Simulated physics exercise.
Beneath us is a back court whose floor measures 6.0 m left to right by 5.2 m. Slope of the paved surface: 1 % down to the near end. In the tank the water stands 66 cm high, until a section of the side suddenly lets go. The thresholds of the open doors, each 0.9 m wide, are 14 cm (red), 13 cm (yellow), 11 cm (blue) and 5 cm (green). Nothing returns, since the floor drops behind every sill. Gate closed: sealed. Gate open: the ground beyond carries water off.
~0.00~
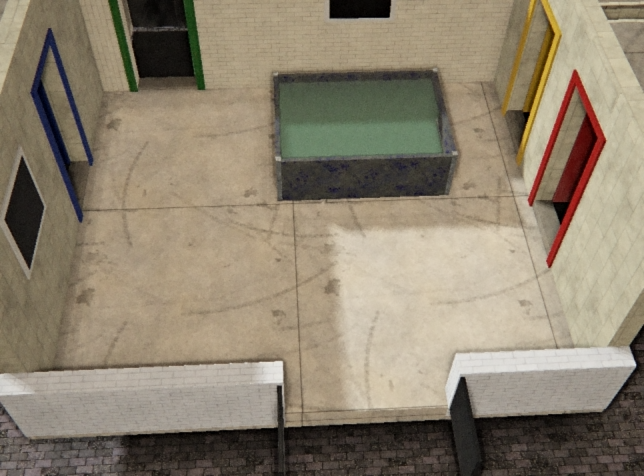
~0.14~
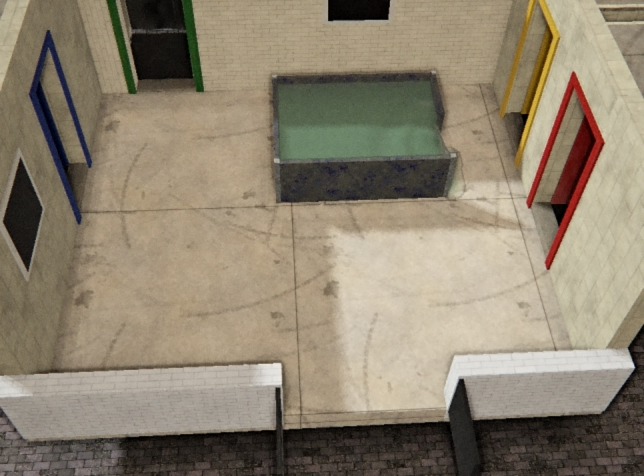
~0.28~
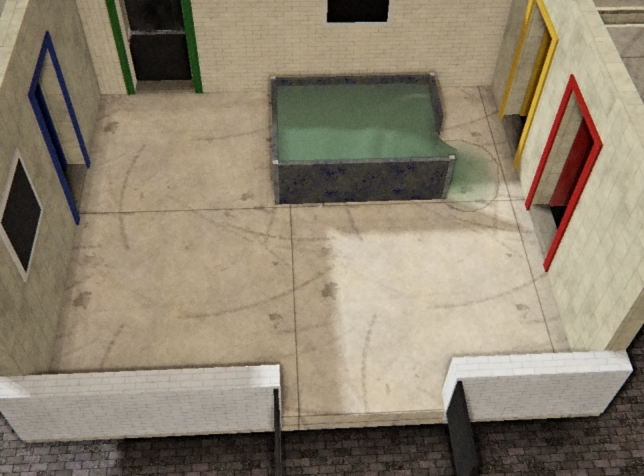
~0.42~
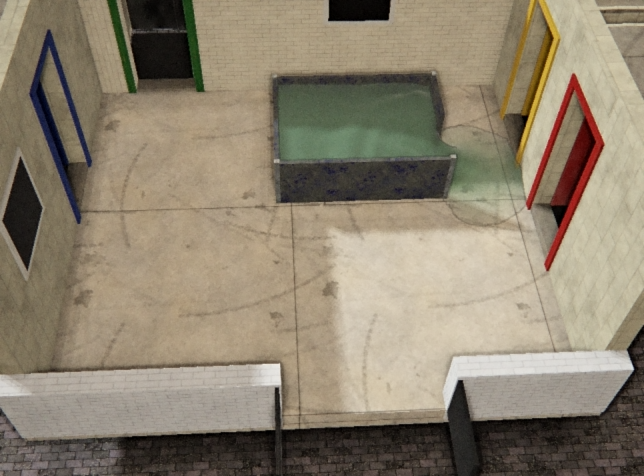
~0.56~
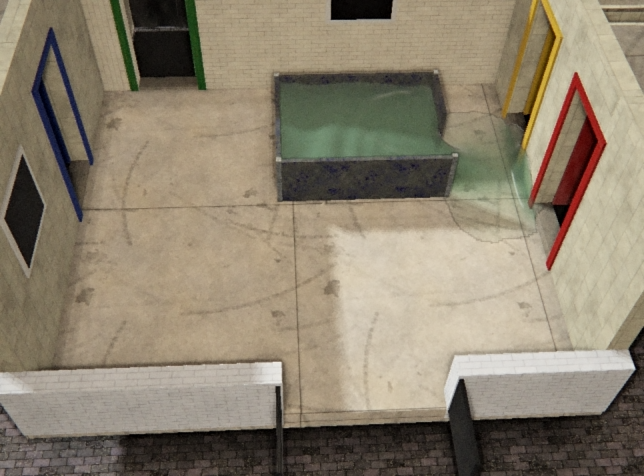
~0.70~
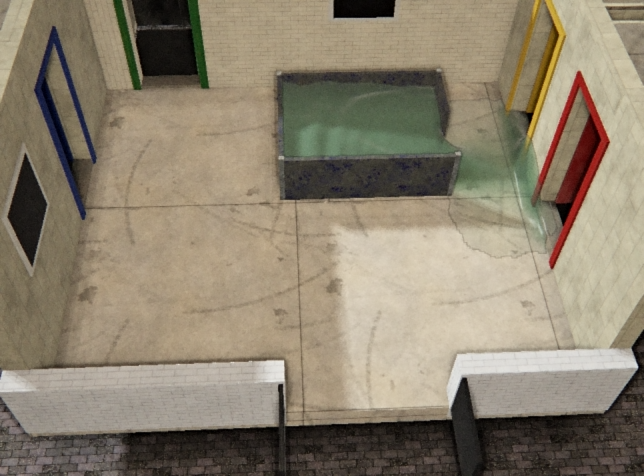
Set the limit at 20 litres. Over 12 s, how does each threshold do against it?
Outcome: At the red door the amount will overshoot the limit. At the yellow door the amount will overshoot the limit. At the blue door the amount will not overshoot the limit. At the green door the amount will not overshoot the limit.
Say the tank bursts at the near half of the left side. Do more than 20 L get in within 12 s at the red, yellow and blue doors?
The red door comes out less than that, the yellow door less than that and the blue door more than that.
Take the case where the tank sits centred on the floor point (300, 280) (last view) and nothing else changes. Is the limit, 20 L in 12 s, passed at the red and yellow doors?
Relative to the limit, red is beyond it and yellow is within it.
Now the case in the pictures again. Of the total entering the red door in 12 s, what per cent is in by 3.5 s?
It comes to about 90 per cent.
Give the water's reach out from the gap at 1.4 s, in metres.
About 3.2 m out.
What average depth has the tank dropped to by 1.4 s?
I'd put the average depth near 48 cm.
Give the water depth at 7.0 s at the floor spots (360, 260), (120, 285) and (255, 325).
In that order: 2, 8 and 2 cm.
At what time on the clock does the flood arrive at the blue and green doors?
Blue = 5.0 s, green = 3.6 s.
After 1.4 s water covers 15 % of the floor and is deepest (45 cm) near (524, 181); red door 23 cm at the sill, 7 L in, yellow door 28 cm at the sill, 39 L in, blue door not reached, green door not reached.
After 2.2 s water covers 25 % of the floor and is deepest (38 cm) near (511, 181); red door 20 cm at the sill, 27 L in, yellow door 26 cm at the sill, 108 L in, blue door not reached, green door not reached.
After 3.5 s water covers 45 % of the floor and is deepest (26 cm) near (508, 171); red door 14 cm at the sill, 42 L in, yellow door 19 cm at the sill, 166 L in, blue door not reached, green door not reached.
After 7.0 s water covers 85 % of the floor and is deepest (16 cm) near (524, 181); red door 9 cm at the sill, 47 L in, yellow door 11 cm at the sill, 202 L in, blue door 5 cm at the sill, 0 L in, green door 3 cm at the sill, 0 L in.
After 12.0 s water covers 95 % of the floor and is deepest (10 cm) near (49, 402); red door 5 cm at the sill, 47 L in, yellow door 5 cm at the sill, 203 L in, blue door 4 cm at the sill, 0 L in, green door 4 cm at the sill, 1 L in.
